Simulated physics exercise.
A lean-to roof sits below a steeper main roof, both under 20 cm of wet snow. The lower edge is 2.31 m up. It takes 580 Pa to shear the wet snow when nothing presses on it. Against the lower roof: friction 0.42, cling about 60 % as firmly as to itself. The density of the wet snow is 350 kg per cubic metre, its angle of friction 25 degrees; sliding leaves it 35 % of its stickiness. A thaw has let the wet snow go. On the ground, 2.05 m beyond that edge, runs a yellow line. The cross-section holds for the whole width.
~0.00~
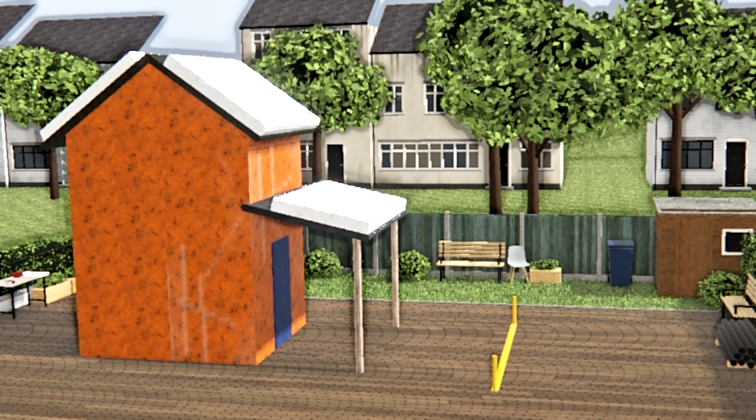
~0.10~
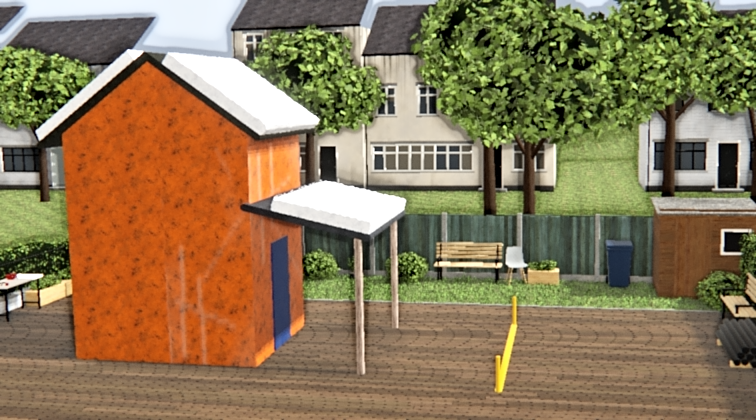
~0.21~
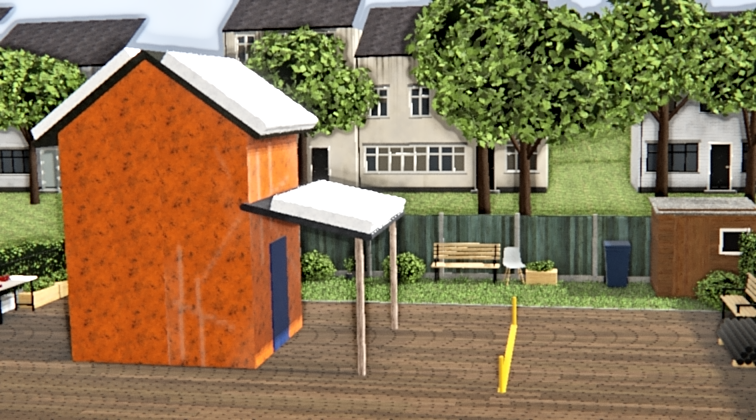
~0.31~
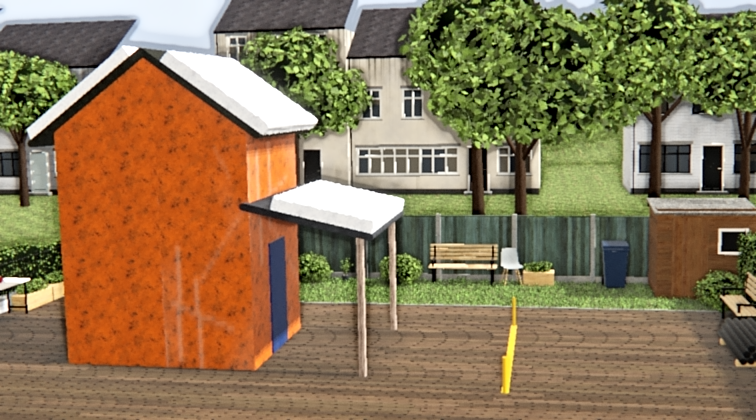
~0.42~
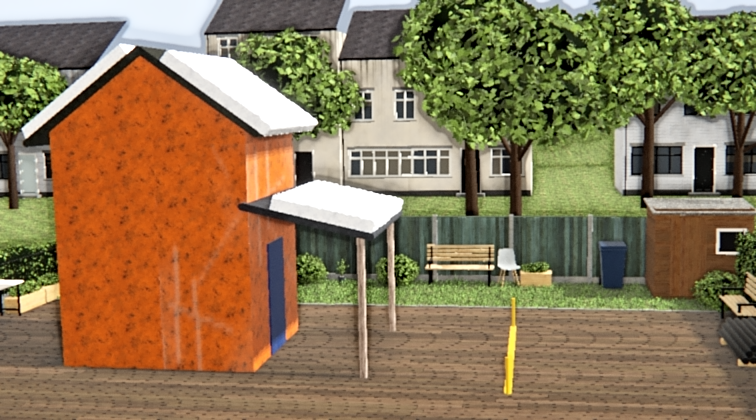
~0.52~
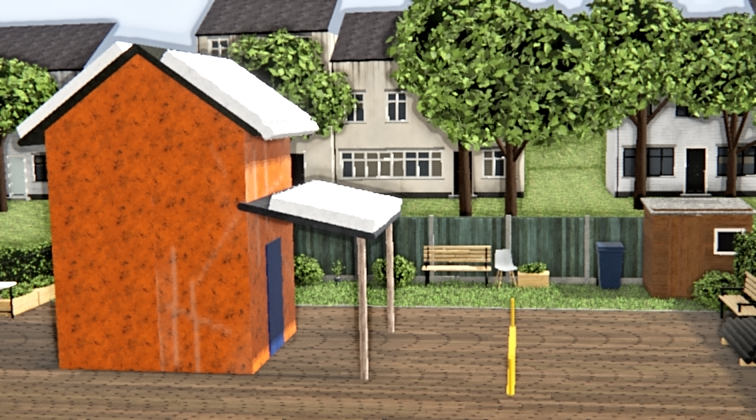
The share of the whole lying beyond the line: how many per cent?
It comes to some 0 %.
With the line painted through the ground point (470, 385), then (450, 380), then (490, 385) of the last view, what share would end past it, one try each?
In turn about 0 %, 0 %, 0 %.
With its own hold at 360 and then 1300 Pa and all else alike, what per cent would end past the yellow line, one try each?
In that order: 1 %, 0 %.
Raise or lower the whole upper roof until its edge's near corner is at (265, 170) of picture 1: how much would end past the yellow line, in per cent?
It would be near 0 %.
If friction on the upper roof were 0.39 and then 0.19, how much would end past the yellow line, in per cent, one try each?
In that order: 0 %, 8 %.
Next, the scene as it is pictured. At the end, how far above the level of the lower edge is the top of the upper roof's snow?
Some 0.7 m.
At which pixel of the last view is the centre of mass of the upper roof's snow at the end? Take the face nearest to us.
Near (340, 244).
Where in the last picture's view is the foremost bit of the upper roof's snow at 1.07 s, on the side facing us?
At about (309, 201).
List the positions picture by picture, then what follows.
Foremost bit of the wet snow at (261, 127), in the first frame.
Foremost bit of the wet snow at (262, 126), its middle shifted 6 mm, in the second frame.
Foremost bit of the wet snow at (262, 126), its middle shifted 2.5 cm, 1 % of it past the upper edge, in one piece, in the third frame.
Foremost bit of the wet snow at (264, 126), its middle shifted 5.6 cm, 3 % of it past the upper edge, in one piece, in the fourth frame.
Foremost bit of the wet snow at (266, 127), its middle shifted 10 cm, 5 % of it past the upper edge, in one piece, in the fifth frame.
Foremost bit of the wet snow at (270, 127), its middle shifted 16 cm, 8 % of it past the upper edge, cracking, in the sixth frame.
After 1.07 s, none is below the lower edge and 0 % is past the line.
After 1.71 s, none is below the lower edge and 0 % is past the line.
After 2.36 s, none is below the lower edge and 0 % is past the line.
After 3.00 s, 10 % is below the lower edge and 0 % is past the line.
After 4.50 s, 17 % is below the lower edge and 0 % is past the line.
